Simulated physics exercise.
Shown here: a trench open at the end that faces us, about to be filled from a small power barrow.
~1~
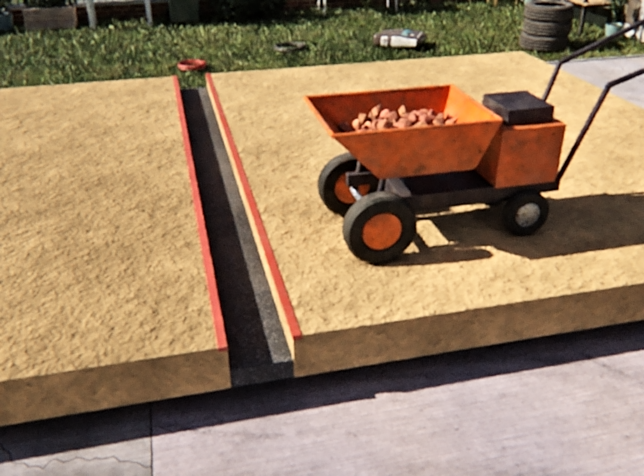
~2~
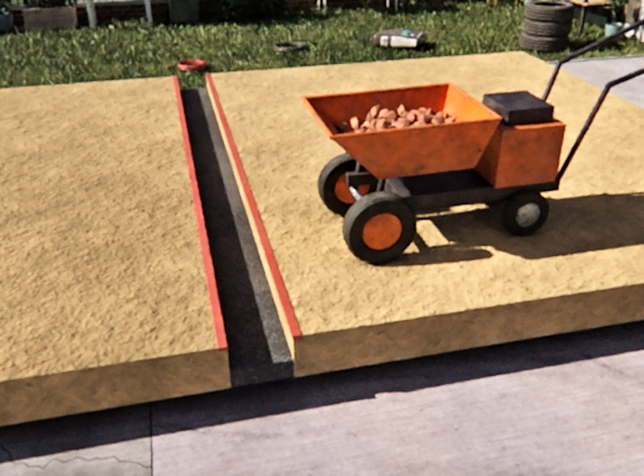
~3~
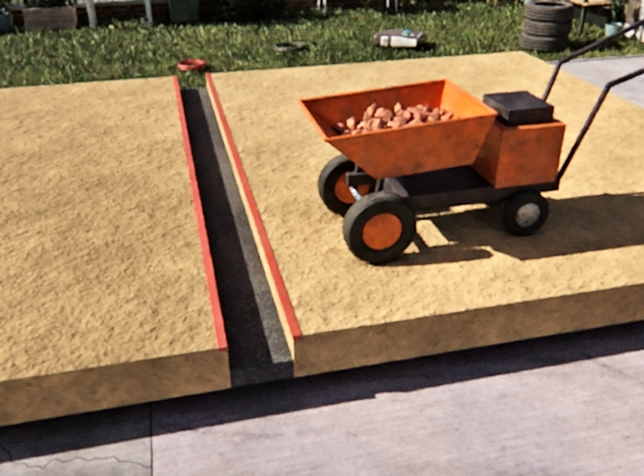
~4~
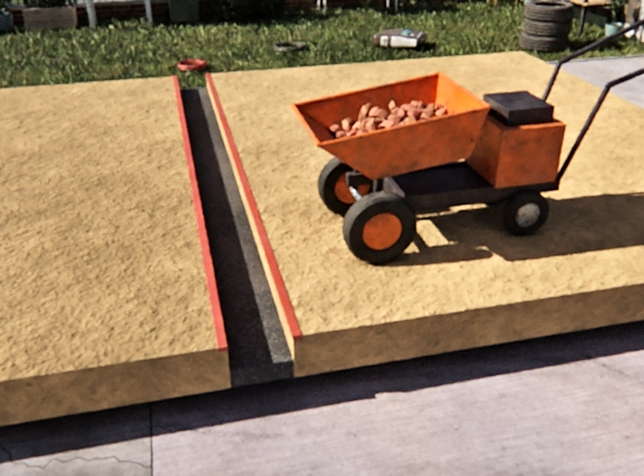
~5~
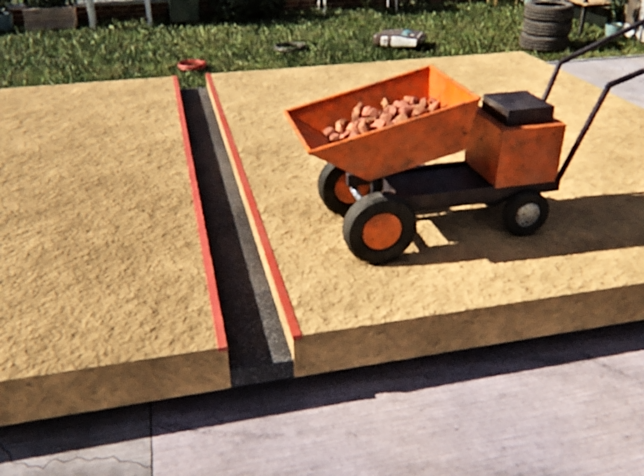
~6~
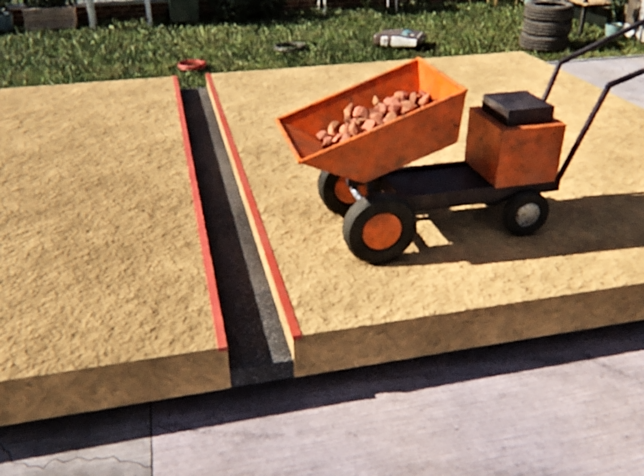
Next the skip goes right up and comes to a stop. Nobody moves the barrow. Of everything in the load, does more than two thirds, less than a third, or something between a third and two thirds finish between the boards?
More than two thirds does.
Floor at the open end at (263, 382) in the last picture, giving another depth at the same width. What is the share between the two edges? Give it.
Something close to 100 per cent.
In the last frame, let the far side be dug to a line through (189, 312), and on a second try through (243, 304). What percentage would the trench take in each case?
The share would be 100 % first and 50 % second.
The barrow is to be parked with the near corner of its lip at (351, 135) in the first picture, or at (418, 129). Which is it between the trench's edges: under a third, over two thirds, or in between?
Over two thirds; less than a third.
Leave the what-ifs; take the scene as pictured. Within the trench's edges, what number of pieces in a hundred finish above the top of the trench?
My guess is some 25 per cent.
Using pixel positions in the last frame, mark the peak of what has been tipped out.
Top, approx.: (236, 242).
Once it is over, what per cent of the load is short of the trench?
I'd put it at some 0 per cent of the load.
Soon after the last picture, skip tipped steeply; all in the skip.
A little later, skip tipped steeply; most in the skip; a small part in or heaped over the trench.
Later still, skip tipped right over; a small part in the skip; most in or heaped over the trench; a stray few beyond it.
At rest, skip tipped right over; a small part in the skip; nearly all in or heaped over the trench; a stray few beyond it.
